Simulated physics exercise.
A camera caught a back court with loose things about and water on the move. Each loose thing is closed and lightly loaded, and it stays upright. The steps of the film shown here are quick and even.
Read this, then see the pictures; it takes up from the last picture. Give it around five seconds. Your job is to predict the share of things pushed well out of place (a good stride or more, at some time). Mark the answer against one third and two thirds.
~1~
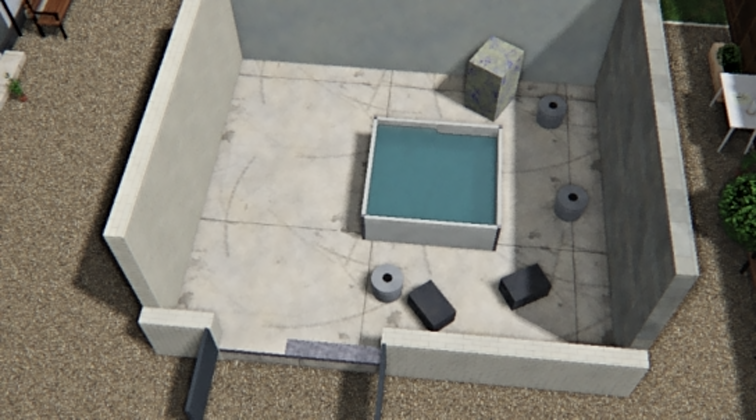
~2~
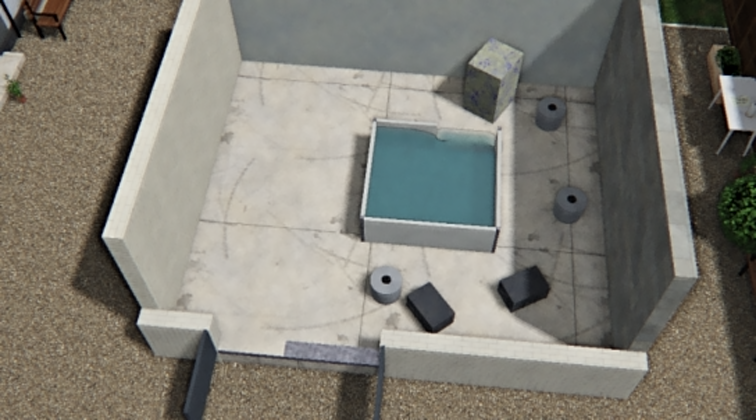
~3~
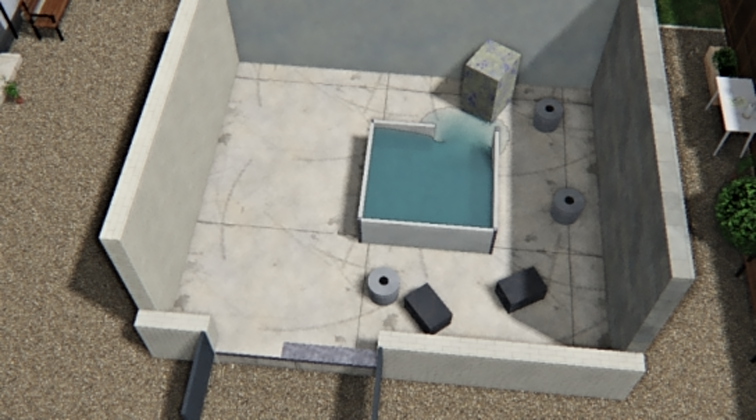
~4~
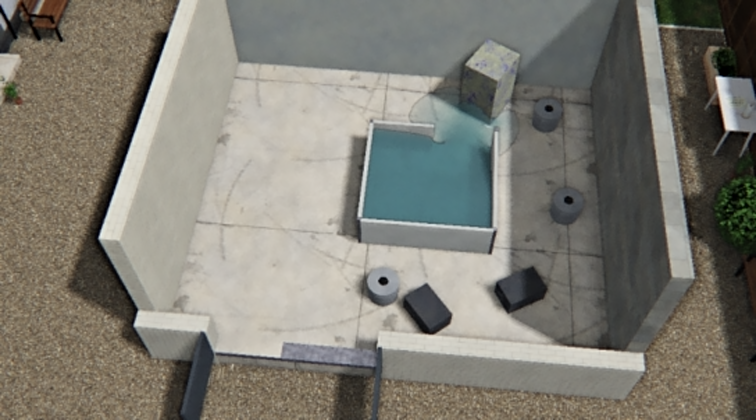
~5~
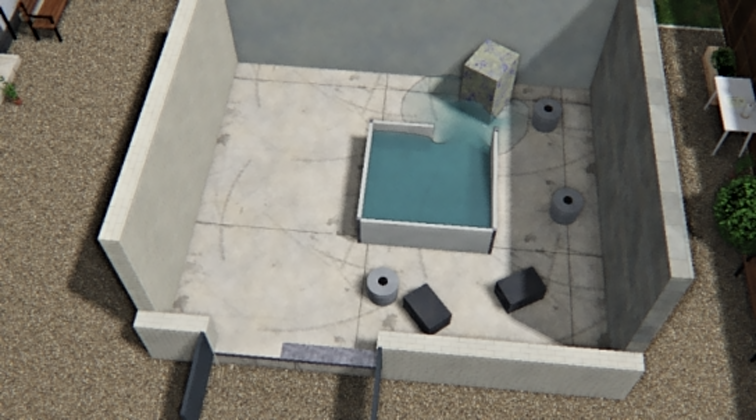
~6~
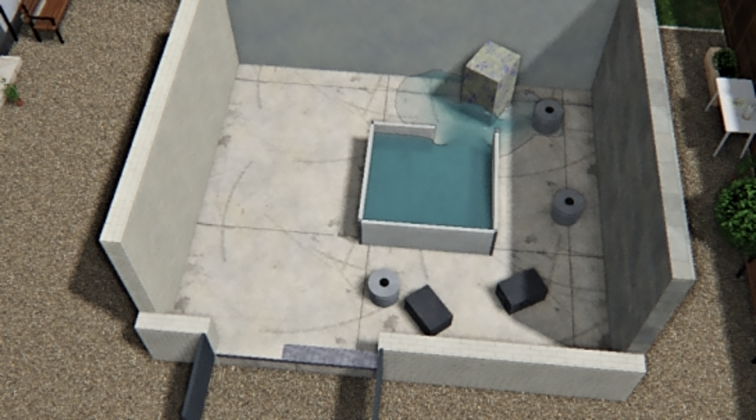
Fewer than a third of them.
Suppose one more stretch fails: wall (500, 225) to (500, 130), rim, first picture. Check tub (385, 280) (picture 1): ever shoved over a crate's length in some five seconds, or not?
As for this one, it came up short.
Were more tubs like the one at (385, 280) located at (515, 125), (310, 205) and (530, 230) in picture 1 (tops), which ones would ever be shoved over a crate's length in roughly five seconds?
The first travels far, the second sits tight and the third sits tight.
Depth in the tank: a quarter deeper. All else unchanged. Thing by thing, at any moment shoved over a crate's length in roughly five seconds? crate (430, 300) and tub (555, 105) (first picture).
Going one by one: Within that distance, beyond that distance, in that order.
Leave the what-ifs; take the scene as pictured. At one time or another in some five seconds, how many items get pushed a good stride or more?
1.
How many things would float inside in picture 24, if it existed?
It adds up to 1.
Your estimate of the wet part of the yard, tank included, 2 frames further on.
20 %.
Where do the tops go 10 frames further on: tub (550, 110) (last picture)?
Close to (576, 99).
A moment on, 0 of 5 are well off their spots; 0 afloat.
Next, 0 of 5 are well off their spots; 1 afloat.
Later, 1 of 5 are well off their spots; 1 afloat.
In the end, 0 of 5 are well off their spots, and 1 have been at some point; 1 afloat.
